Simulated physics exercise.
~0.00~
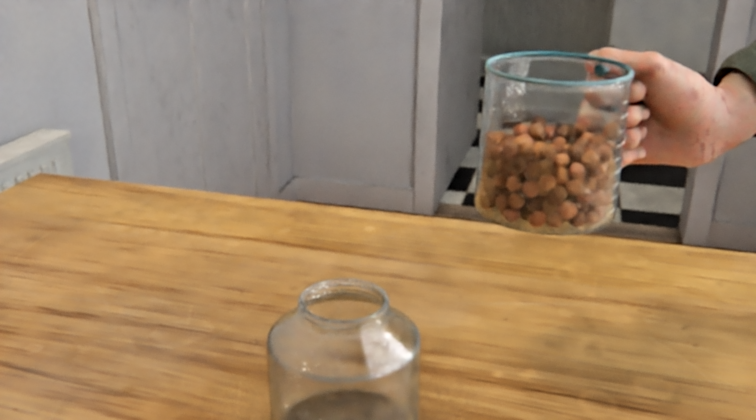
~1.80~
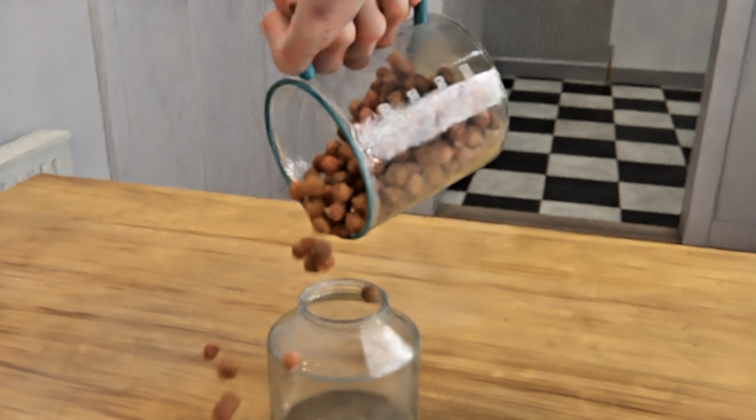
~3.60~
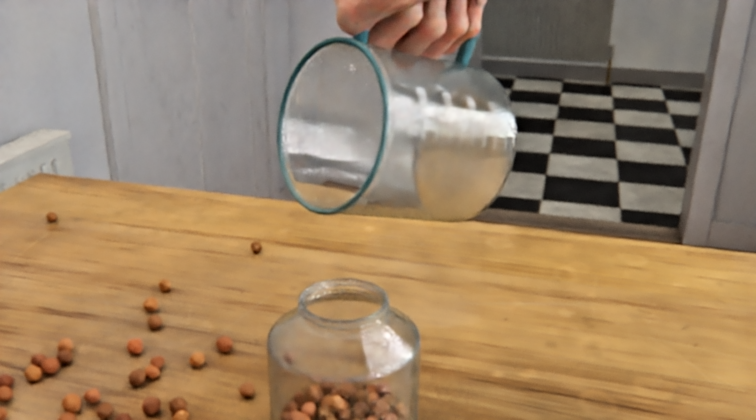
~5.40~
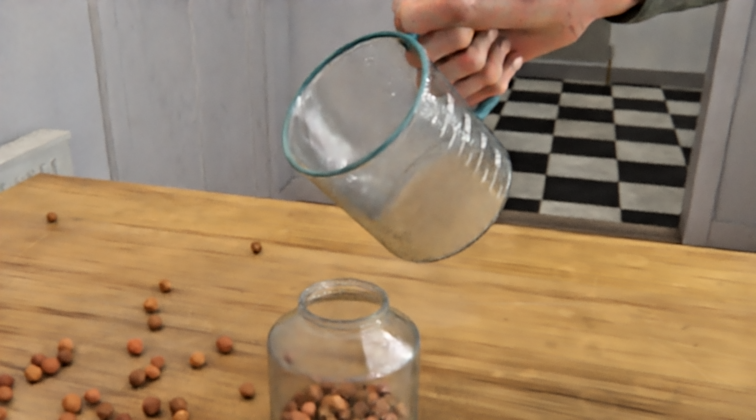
Hazelnuts tumbling from a glass jug tipped by a hand, some landing in a jar, many scattering across the wooden table.
